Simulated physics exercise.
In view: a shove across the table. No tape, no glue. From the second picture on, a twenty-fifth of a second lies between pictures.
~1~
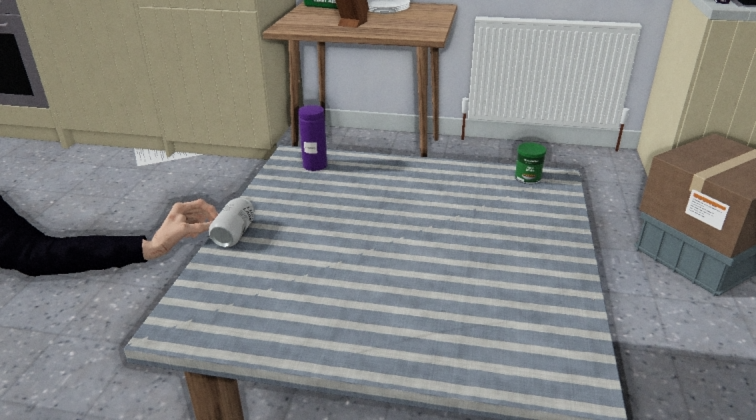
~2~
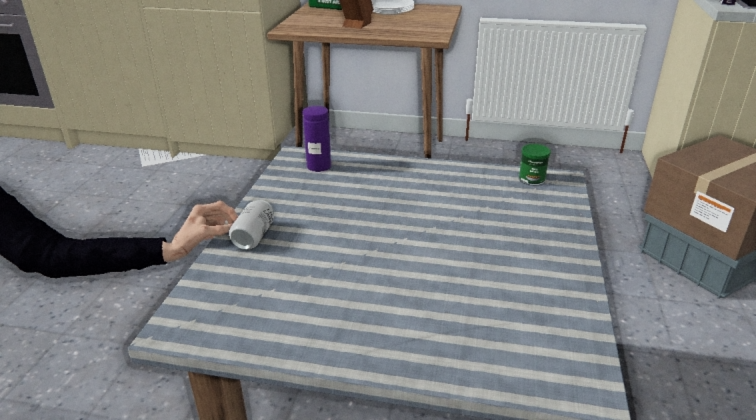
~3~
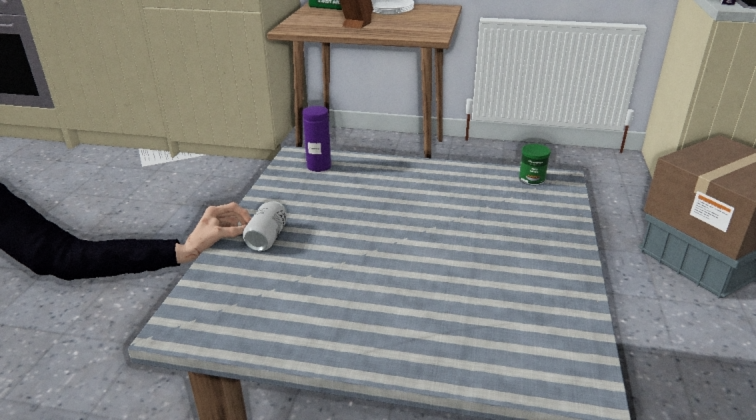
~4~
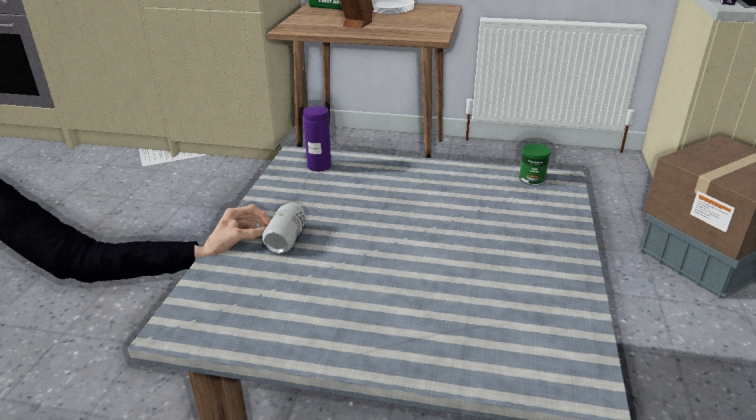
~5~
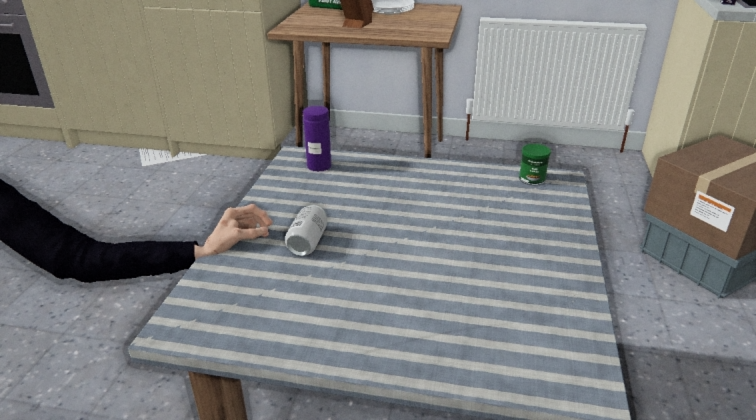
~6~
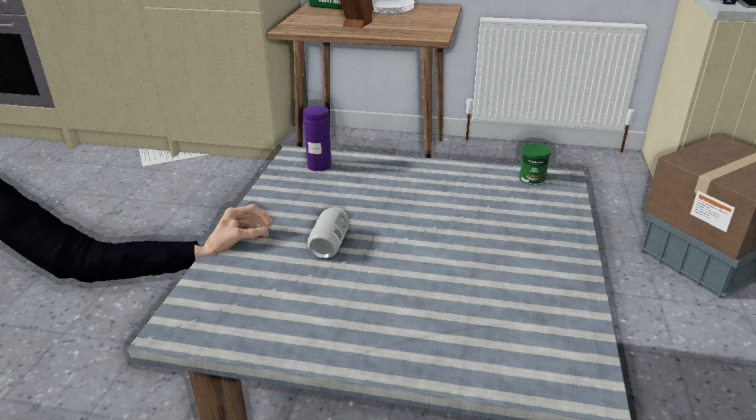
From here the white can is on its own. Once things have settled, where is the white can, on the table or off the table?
The white can falls off the table.
Then, 0.20 s on from there, white can shifted well along near (440, 245).
Then, 0.60 s on from there, white can now off the table.
Then, 0.80 s on from there, things are still on the move.
Then, 1.20 s on from there, as before.
In the end, off the table, white can.
